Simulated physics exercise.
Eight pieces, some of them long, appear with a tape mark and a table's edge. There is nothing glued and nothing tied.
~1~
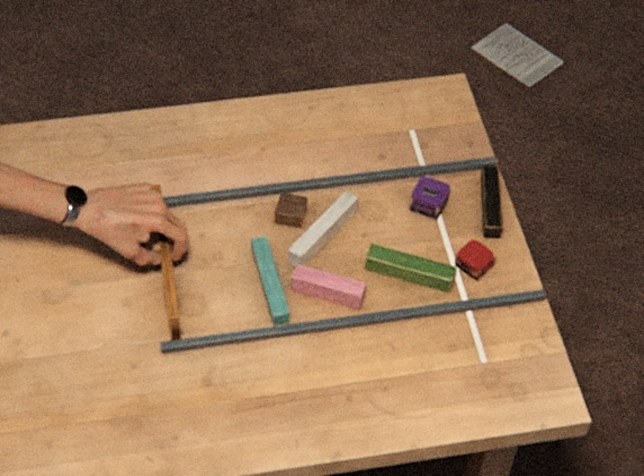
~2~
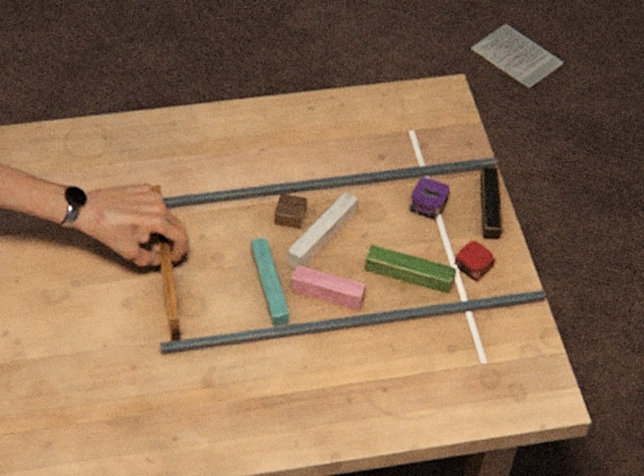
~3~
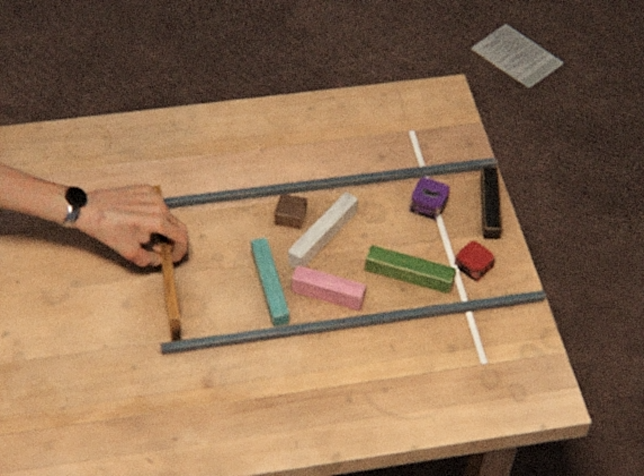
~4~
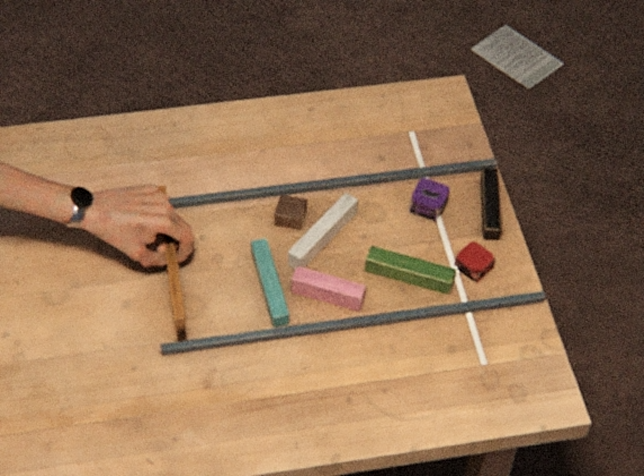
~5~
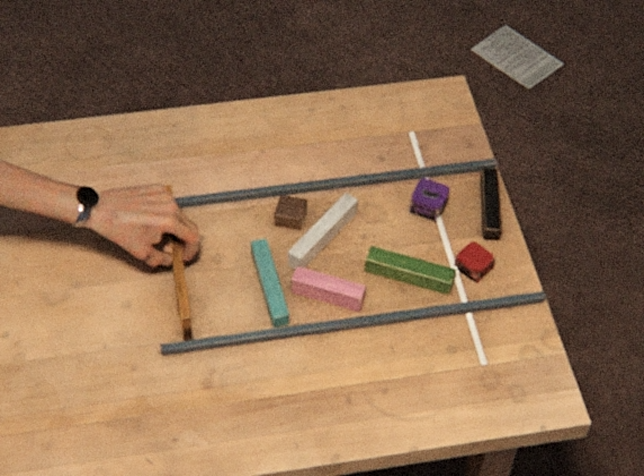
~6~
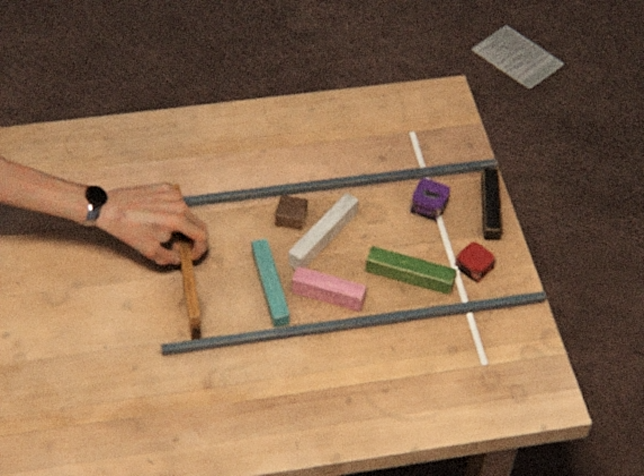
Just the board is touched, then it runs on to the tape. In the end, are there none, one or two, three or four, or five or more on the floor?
Expect a tiny handful, one or two, to go down.
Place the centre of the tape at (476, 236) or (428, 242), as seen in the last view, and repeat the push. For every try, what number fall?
First try 4, second try 0.
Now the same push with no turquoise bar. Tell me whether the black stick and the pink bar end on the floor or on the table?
So the black stick goes down and the pink bar keeps its place.
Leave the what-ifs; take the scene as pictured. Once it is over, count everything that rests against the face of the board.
In contact: 2.
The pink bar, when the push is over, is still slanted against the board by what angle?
Angle: Close to 50 degrees.
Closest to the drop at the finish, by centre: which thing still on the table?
The red case.
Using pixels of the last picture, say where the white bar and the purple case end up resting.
I'd put one close to (471, 207) and the other close to (493, 191).
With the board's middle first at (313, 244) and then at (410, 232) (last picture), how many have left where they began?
The number moved is 4 and then 7.
Soon after, none off yet; black stick at rest near (491, 204); red case at rest near (475, 263); purple case at rest near (430, 200).
In the end, the number that fall off is one or two; gone, black stick.
